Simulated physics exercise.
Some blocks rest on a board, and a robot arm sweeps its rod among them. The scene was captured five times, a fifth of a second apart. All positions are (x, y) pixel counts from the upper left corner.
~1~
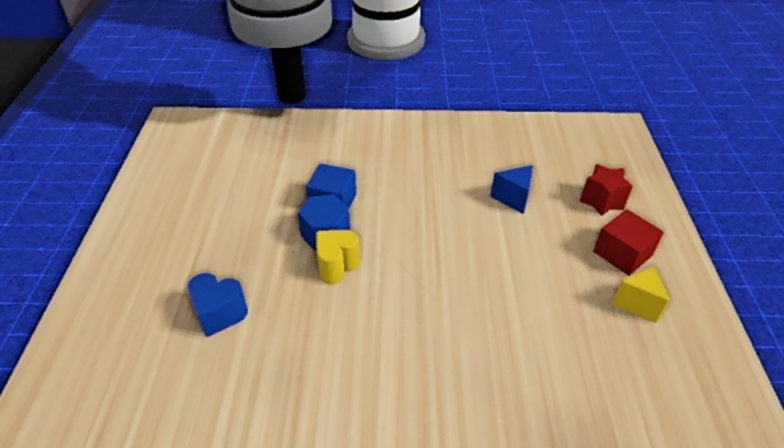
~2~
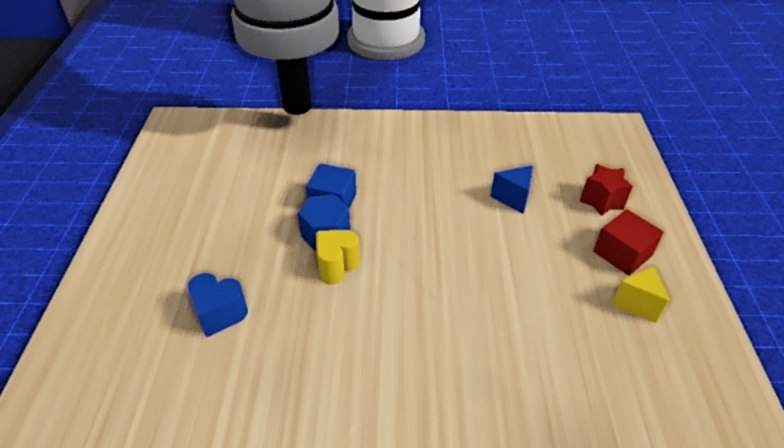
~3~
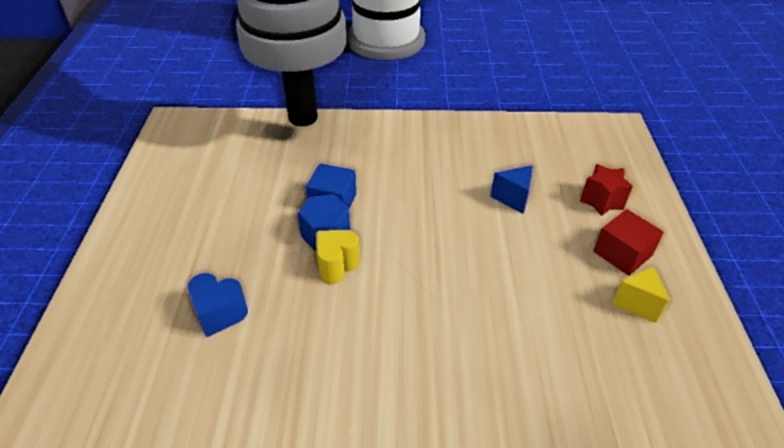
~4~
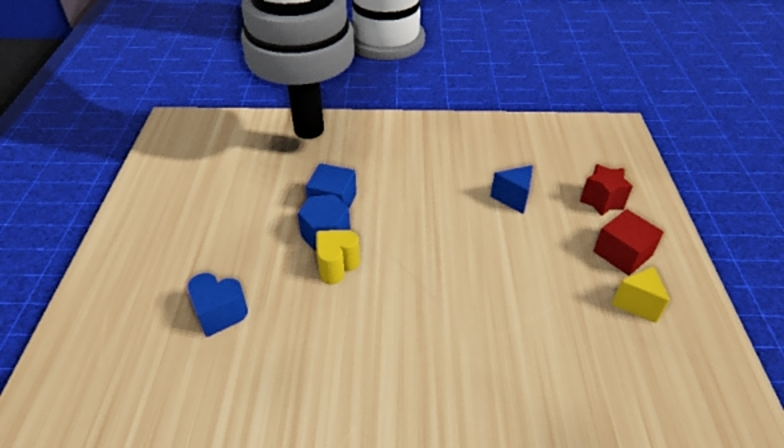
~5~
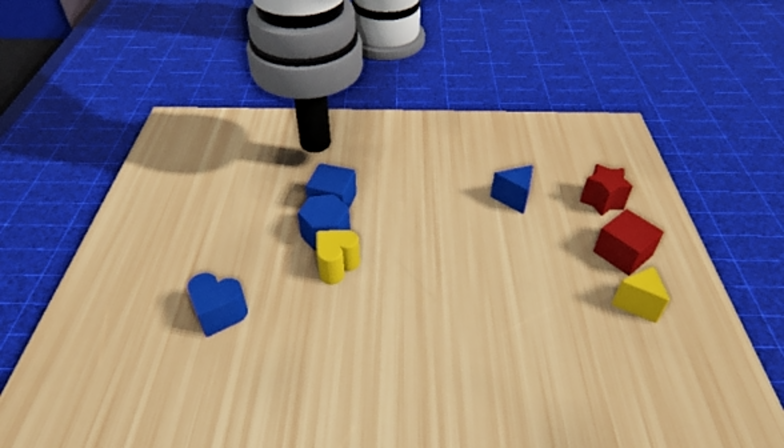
On a light wooden board set over a blue tiled surface, blue, red and yellow blocks lie scattered in small groups. A robot arm's black rod starts at the far edge, left of centre, and moves steadily nearer and slightly right, closing in on the stacked-looking blue blocks, while every block stays still.
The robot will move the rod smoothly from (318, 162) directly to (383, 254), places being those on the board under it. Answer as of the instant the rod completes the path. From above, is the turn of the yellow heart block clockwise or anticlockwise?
Counter-clockwise, from overhead.
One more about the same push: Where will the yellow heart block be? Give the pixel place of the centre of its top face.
I'd expect the centre of its top face to be at (331, 292).
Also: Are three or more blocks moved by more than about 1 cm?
I believe so.
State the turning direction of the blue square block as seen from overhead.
It swings round clockwise.
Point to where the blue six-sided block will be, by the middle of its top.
At (304, 263).
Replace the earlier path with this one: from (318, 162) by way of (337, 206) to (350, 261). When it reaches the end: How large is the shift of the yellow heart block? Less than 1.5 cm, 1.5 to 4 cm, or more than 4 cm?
It gets moved over 4 cm.
What follows on the original path. One third of the way, rod (336, 173); blue six-sided block (325, 220), turned 15° clockwise; blue square block (335, 190); yellow heart block (334, 250).
Two thirds of the way, rod (358, 203); blue six-sided block (315, 250), turned 40° clockwise; blue square block (347, 224), turned 15° clockwise; yellow heart block (330, 282), turned 35° anticlockwise.
At the end, rod (383, 237); blue six-sided block (304, 263), turned 65° clockwise; blue square block (348, 247), turned 40° clockwise; yellow heart block (331, 292), turned 30° anticlockwise.
